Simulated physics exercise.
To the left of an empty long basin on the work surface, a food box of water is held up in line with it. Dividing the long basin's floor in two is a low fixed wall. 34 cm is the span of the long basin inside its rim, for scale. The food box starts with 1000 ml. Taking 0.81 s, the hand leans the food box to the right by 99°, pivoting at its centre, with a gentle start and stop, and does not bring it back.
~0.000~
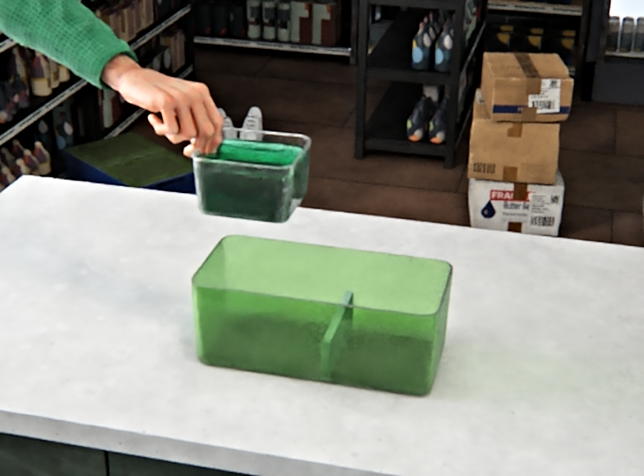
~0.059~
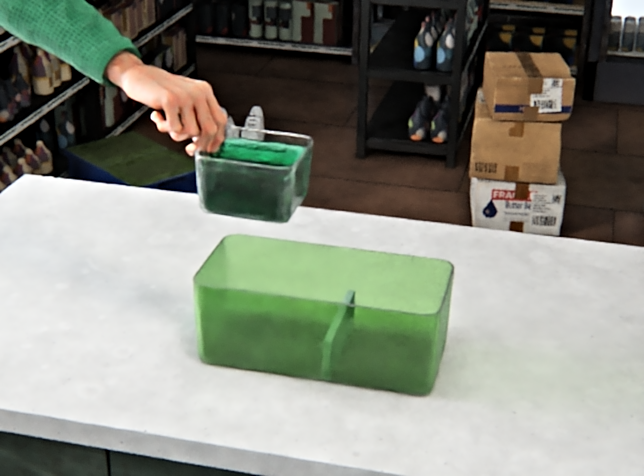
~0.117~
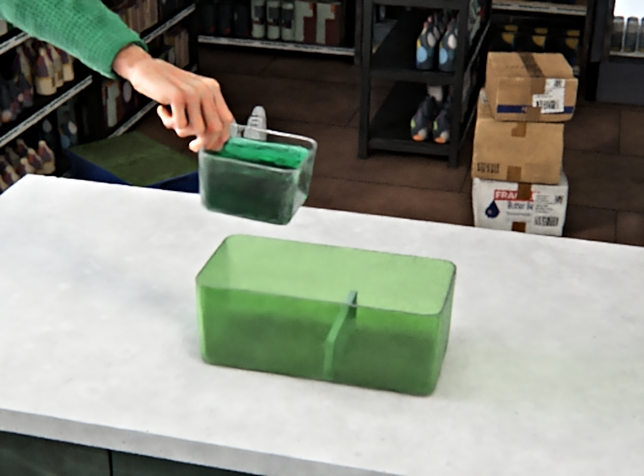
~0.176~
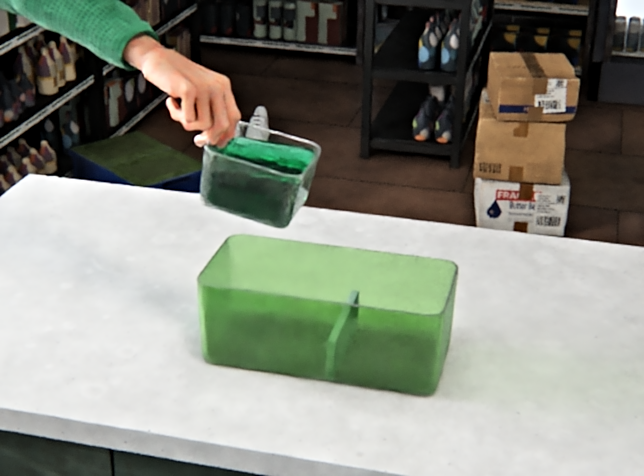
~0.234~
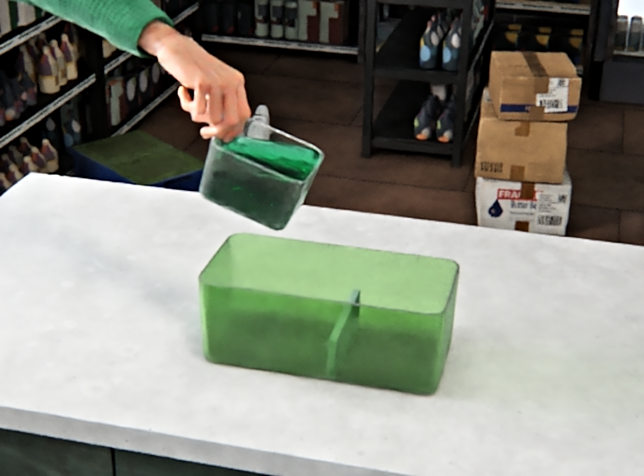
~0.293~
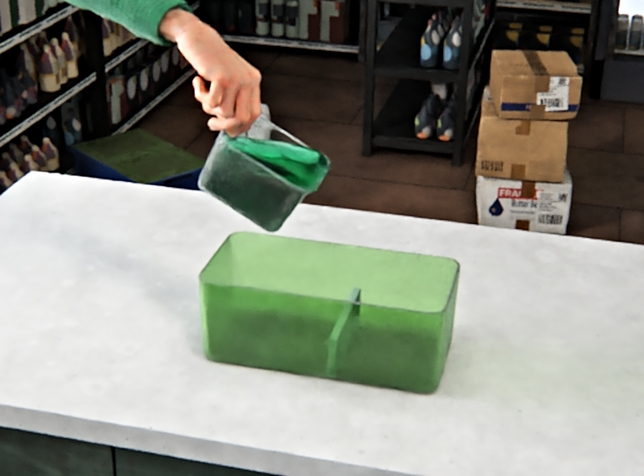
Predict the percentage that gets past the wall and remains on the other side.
The other side holds about 69 % in the end.
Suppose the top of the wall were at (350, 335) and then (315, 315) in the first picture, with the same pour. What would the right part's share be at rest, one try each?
First 55, then 90 per cent.
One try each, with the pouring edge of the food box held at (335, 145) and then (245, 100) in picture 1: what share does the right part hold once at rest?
Some 90 and 5 per cent, in that order.
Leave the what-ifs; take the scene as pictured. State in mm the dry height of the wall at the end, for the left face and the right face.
It's around 50 mm on the left side and around 28 mm on the right side.
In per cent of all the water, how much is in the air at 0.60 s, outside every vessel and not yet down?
36 per cent.
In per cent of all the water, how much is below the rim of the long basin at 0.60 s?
Near 28 in a hundred.
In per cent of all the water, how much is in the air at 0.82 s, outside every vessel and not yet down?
Close to 6 per cent.
Then, 0.60 s in, the tilt is 83° and 36 per cent is still to pour, 1 is left of the wall and 27 right of it.
Then, 0.82 s in, the tilt is 99° and 9 per cent is still to pour, 15 is left of the wall and 70 right of it.
Then, 1.06 s in, the tilt is 99° and 1 per cent is still to pour, 27 is left of the wall and 69 right of it.
Then, 1.31 s in, the tilt is 99° and 0 per cent is still to pour, 30 is left of the wall and 69 right of it.
Finally, 30 per cent lies left of the wall, 69 right of it and 1 outside.
